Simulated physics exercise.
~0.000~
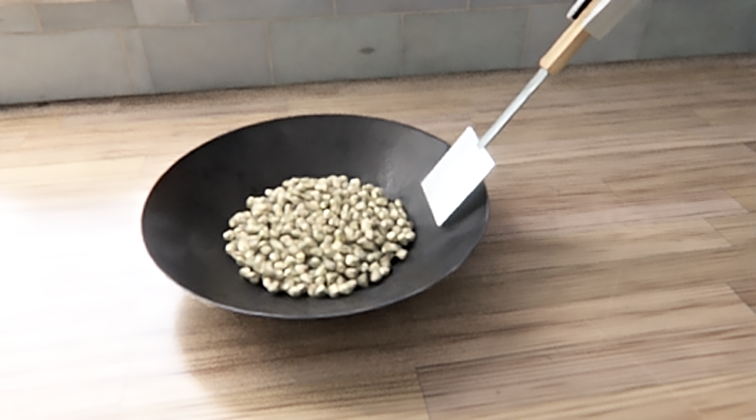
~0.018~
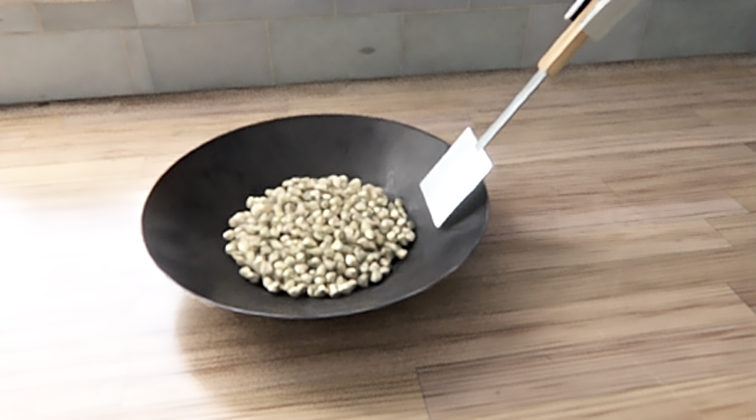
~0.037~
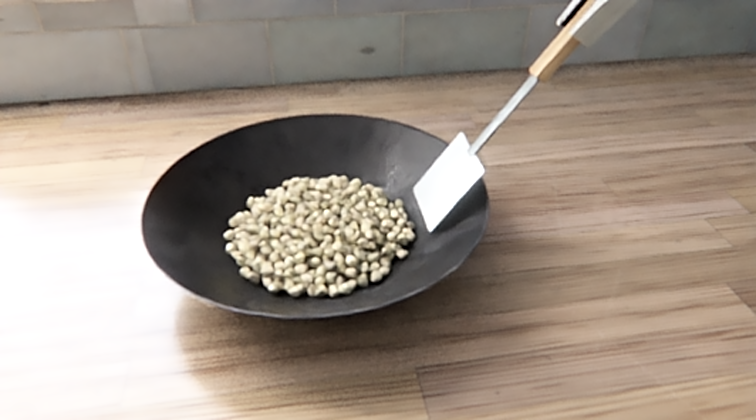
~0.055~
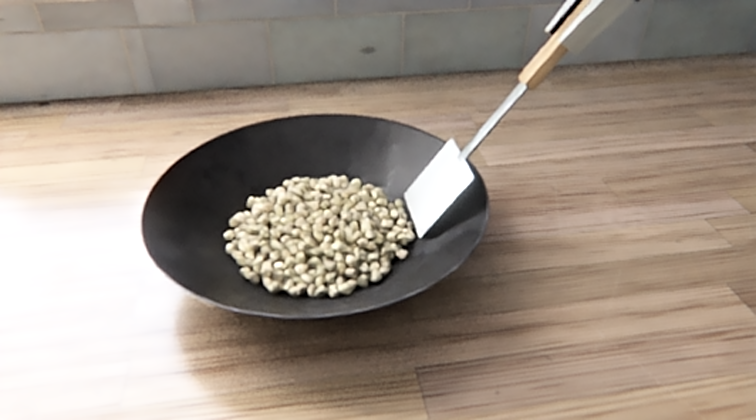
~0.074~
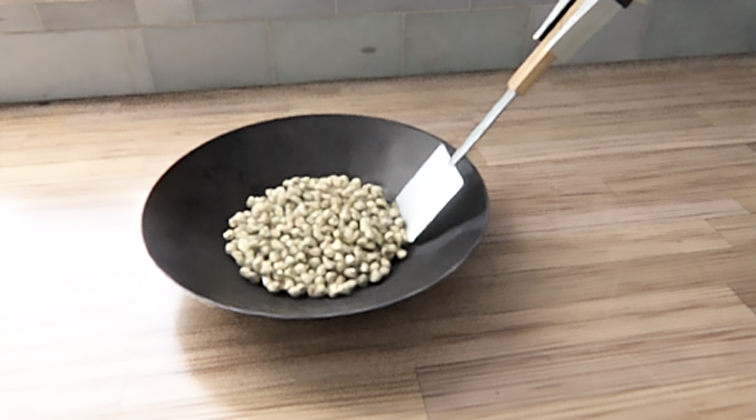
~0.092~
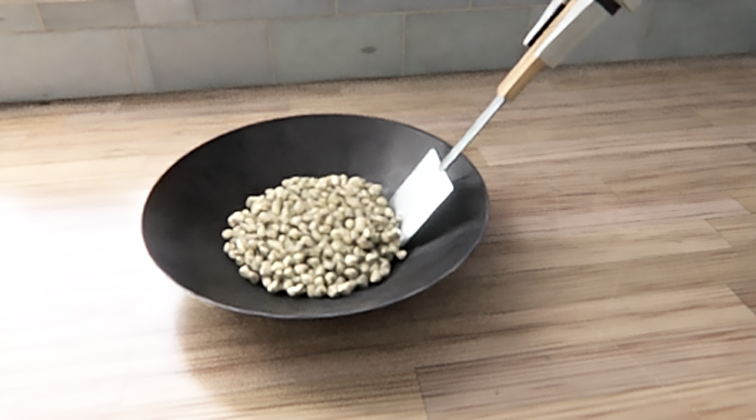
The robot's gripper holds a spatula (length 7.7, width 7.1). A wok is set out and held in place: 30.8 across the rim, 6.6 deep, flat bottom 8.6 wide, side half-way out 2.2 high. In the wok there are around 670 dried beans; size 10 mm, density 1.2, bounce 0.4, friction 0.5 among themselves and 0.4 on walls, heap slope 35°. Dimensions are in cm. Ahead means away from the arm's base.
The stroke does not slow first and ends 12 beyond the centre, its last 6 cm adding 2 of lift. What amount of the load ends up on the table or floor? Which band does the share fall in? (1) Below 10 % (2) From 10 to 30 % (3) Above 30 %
2.
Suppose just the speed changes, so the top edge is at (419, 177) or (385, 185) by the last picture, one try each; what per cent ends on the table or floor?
That comes to about 35 and about 45 percent, in that order.
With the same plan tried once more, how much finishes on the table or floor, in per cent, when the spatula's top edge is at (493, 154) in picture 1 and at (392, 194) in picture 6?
About 45 per cent.
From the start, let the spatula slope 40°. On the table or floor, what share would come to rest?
My guess is close to 20 per cent.
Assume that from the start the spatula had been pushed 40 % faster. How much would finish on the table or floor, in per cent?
It would be roughly 35 percent.
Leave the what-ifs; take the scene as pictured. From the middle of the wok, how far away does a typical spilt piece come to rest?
It works out to near 22 cm.
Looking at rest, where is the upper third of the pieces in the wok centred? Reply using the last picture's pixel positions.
Centre: Roughly (222, 236).
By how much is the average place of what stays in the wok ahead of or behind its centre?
Offset: About 4.5 cm, ahead.
After 0.24 s, sloping 54°, highest piece 10 above the table; 671 in the wok, 1 on the blade or in flight.
After 0.38 s, sloping 54°, highest piece 11 above the table; 669 in the wok, 3 on the blade or in flight.
After 0.66 s, sloping 54°, highest piece 7 above the table; 524 in the wok, 142 on the table or floor, 6 on the blade or in flight.
After 1.71 s, sloping 54°, highest piece 7 above the table; 524 in the wok, 148 on the table or floor.
At rest, 524 in the wok, 148 on the table or floor. That is 22 % on the table or floor.
